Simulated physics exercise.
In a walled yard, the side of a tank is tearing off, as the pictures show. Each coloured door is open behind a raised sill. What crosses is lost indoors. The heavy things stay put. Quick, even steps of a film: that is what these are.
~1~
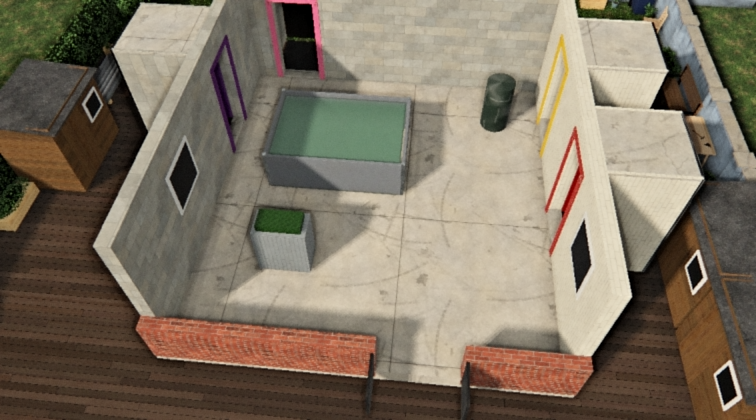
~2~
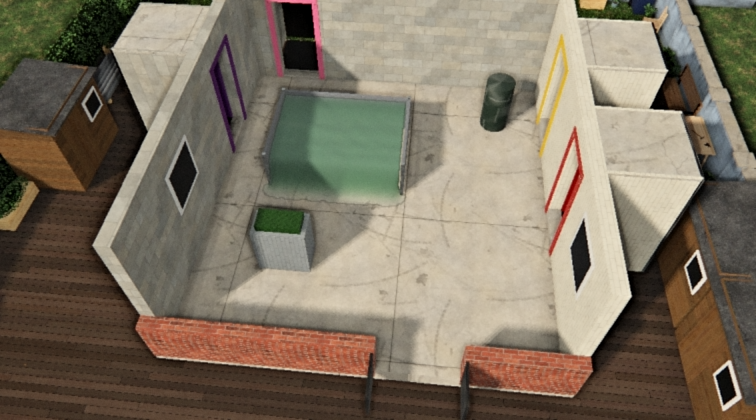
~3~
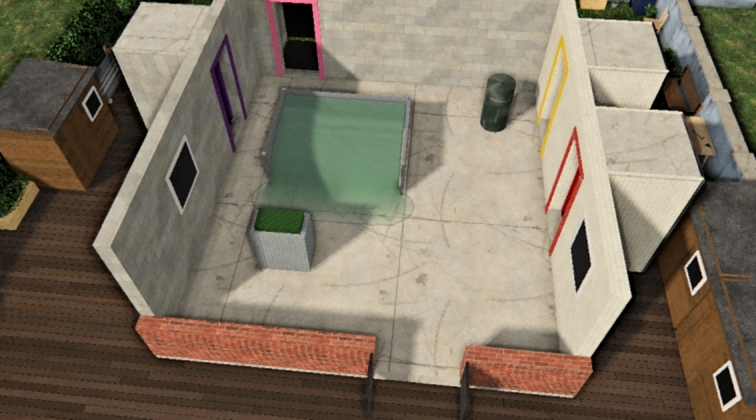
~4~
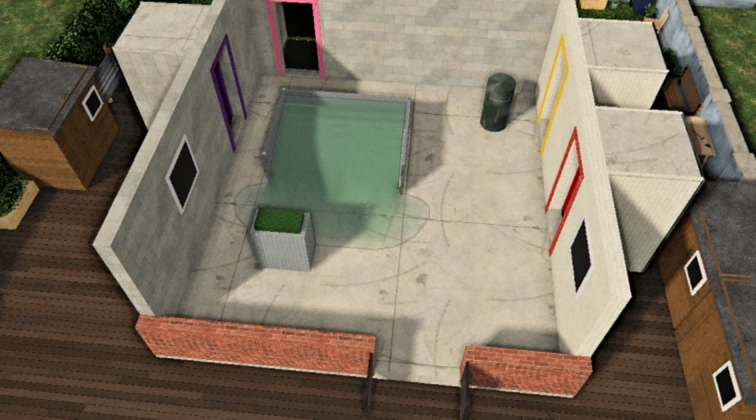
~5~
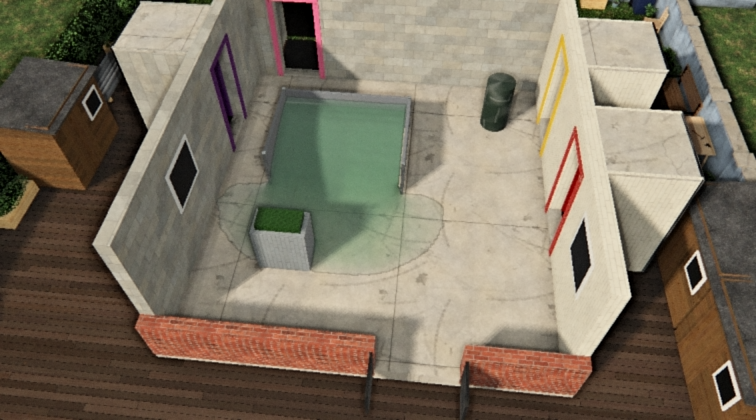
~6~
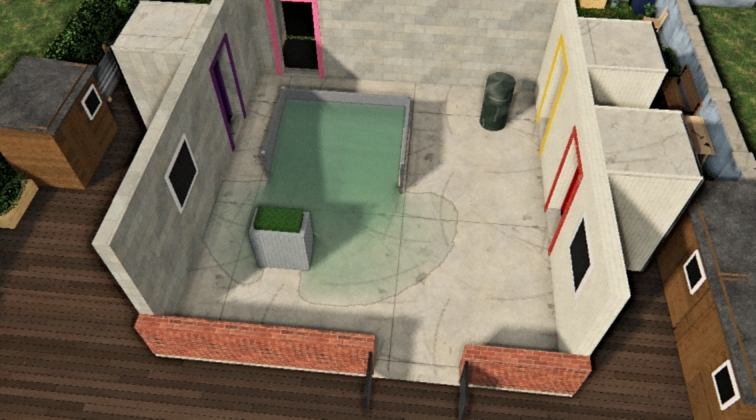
The near side of a tank of green water gave way in a walled yard with coloured doors, and the water poured out across the pale floor, spreading around a grass-topped block toward the low brick wall.
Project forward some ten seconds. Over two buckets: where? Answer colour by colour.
Red door no, purple door no, pink door yes, yellow door no.
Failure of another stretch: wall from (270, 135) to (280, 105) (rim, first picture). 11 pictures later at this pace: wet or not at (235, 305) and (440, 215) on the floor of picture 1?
Note: Point one inundated; point two unreached.
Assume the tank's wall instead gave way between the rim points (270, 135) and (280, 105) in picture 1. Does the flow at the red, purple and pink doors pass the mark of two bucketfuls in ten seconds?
Taking them in turn, the red door comes up short, the purple door crosses the line, the pink door crosses the line.
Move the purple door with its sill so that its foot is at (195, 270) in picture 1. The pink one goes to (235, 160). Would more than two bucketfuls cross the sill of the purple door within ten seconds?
In that case purple door gets flooded.
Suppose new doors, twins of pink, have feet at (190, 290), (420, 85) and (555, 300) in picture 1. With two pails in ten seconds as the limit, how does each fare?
Well, the first breaks the limit, the next remains within bounds, and the last breaks the limit.
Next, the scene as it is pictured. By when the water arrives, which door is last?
It's the door marked yellow.
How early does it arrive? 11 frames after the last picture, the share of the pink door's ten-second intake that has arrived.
I make it 0 per cent.
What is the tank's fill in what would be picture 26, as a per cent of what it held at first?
I'd put it close to 14 in a hundred.
A moment on, water covers 40 % of the floor; the red door not reached, the purple door not reached, the pink door not reached, the yellow door not reached.
Next, water covers 45 % of the floor; the red door not reached, the purple door not reached, the pink door not reached, the yellow door not reached.
Then, water covers 55 % of the floor; the red door not reached, the purple door wet at the sill, nothing in, the pink door not reached, the yellow door not reached.
Later, water covers 85 % of the floor; the red door wet at the sill, nothing in, the purple door wet at the sill, nothing in, the pink door over two buckets in, the yellow door wet at the sill, nothing in.
In the end, water covers 100 % of the floor; the red door wet at the sill, nothing in, the purple door wet at the sill, nothing in, the pink door over two buckets in, the yellow door wet at the sill, nothing in.
